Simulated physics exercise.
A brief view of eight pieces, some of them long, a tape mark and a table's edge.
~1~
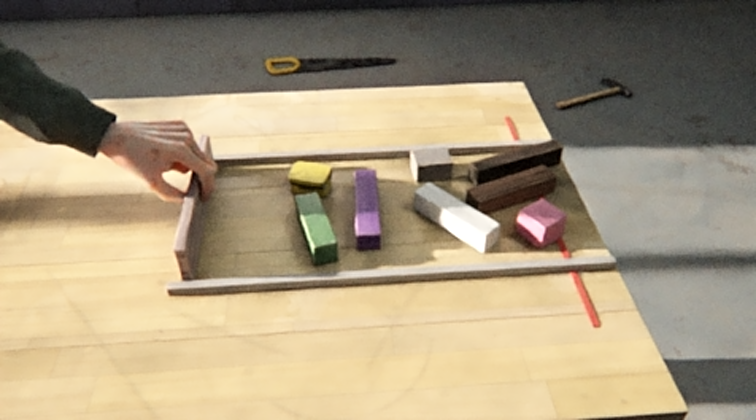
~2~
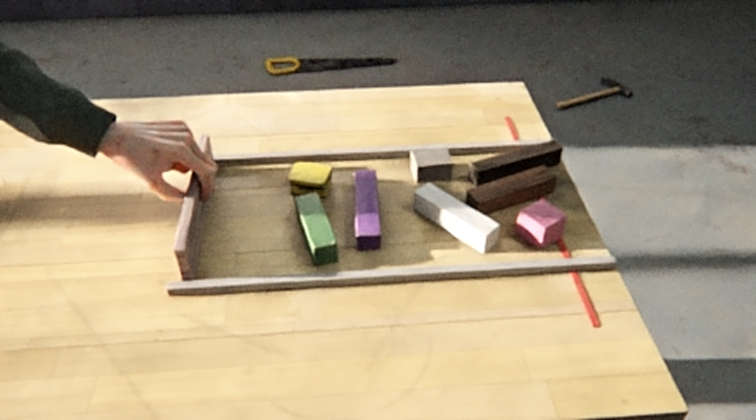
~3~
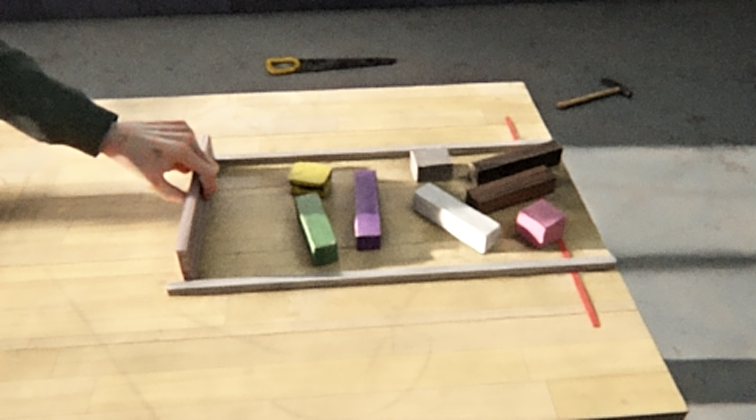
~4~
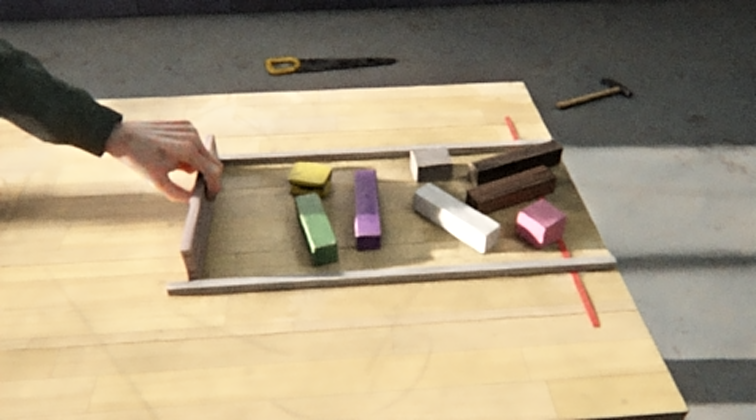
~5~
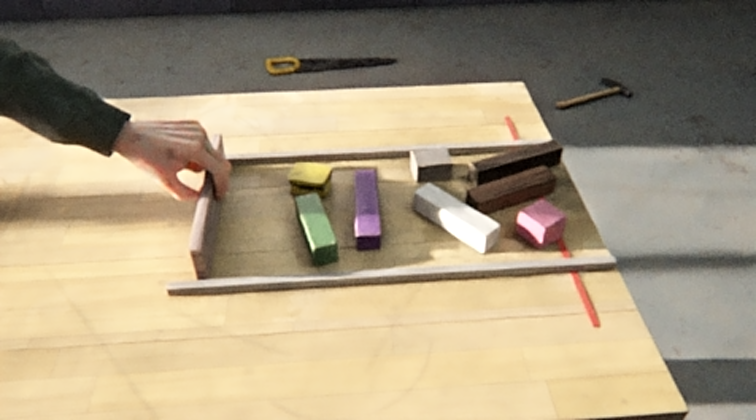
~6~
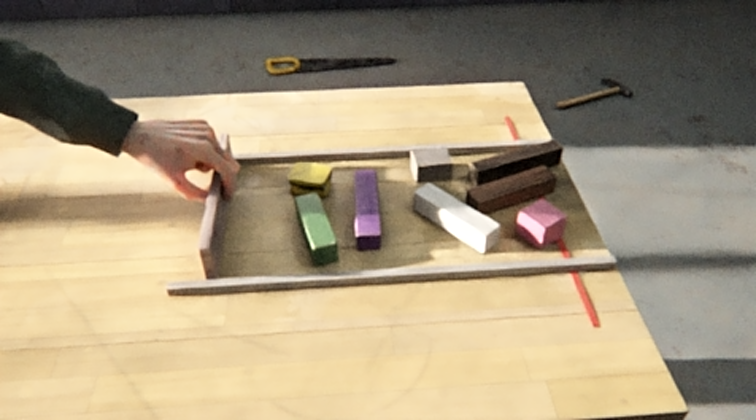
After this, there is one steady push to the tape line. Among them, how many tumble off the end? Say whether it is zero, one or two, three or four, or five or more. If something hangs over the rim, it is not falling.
The push clears off a lot, five or more.
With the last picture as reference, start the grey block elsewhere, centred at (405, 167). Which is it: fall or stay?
Placed there, it goes off the edge.
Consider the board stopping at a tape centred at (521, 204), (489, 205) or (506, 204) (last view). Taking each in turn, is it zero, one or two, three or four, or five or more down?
Tape by tape, the falls would be three to four, then 1 or 2, then 3 or 4.
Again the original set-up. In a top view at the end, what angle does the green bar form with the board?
About 0°.
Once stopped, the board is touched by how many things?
Number: 2.
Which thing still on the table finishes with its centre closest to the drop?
Purple bar.
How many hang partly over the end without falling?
That'd be 1.
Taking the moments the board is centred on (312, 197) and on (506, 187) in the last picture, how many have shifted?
2, then 8.
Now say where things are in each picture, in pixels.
The first frame shows black bar (516, 163); pink block (541, 223); brown stick (511, 191); board (197, 203); tape (543, 202).
The second frame shows pink block (541, 224); green bar (316, 228).
The third frame shows brown stick (511, 191); board (198, 203).
The fourth frame shows black bar (516, 163); grey block (431, 165).
The fifth frame shows pink block (541, 224); purple bar (367, 208).
The sixth frame shows black bar (516, 163); pink block (541, 224); brown stick (511, 191); board (219, 202); tape (543, 202).
Soon after, none off yet; black bar at rest near (516, 163); pink block at rest near (541, 224); brown stick at rest near (511, 191).
In the end, the number that fall off is five or more; gone, grey block, white bar, brown stick, pink block and black bar.
